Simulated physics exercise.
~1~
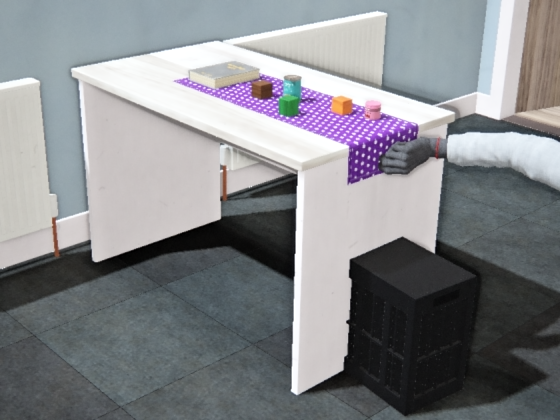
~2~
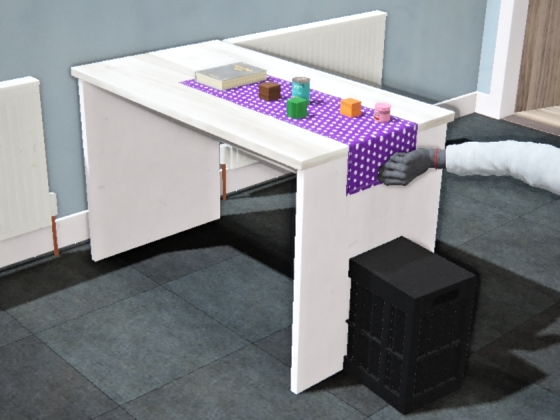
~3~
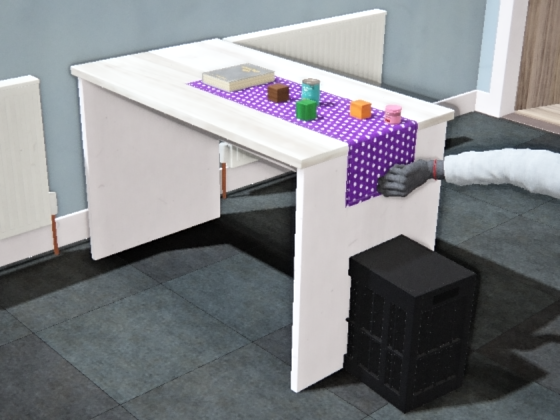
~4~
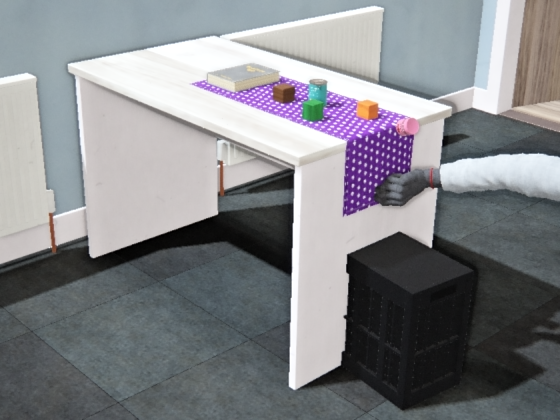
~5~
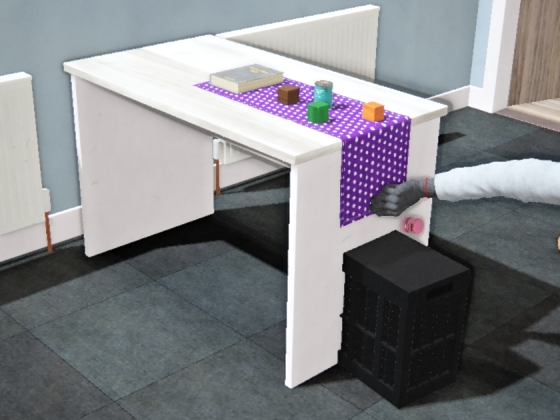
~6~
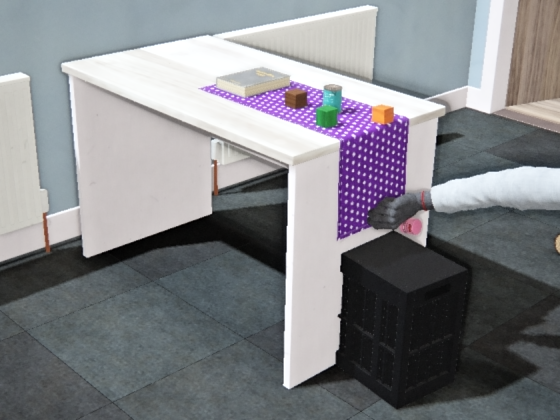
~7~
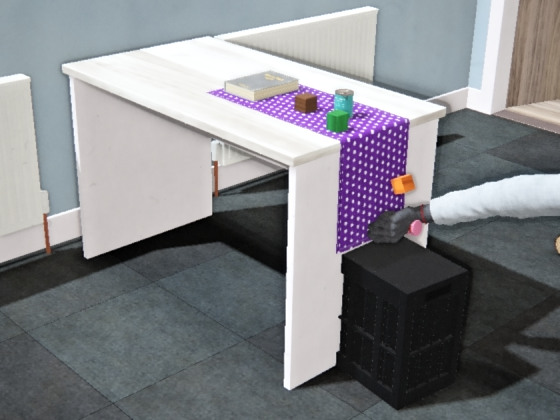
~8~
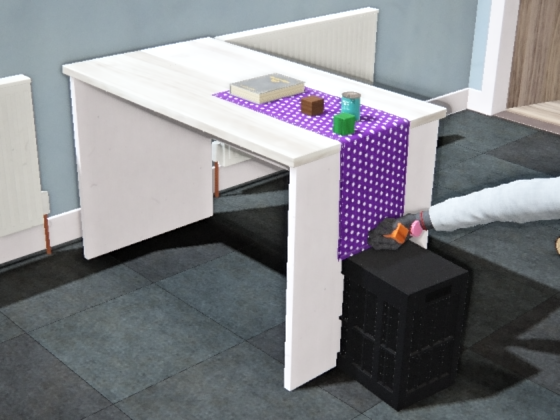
Purple spotted tablecloth being pulled off a white desk by a gloved hand, pink pot then orange cube dropping towards black crate.
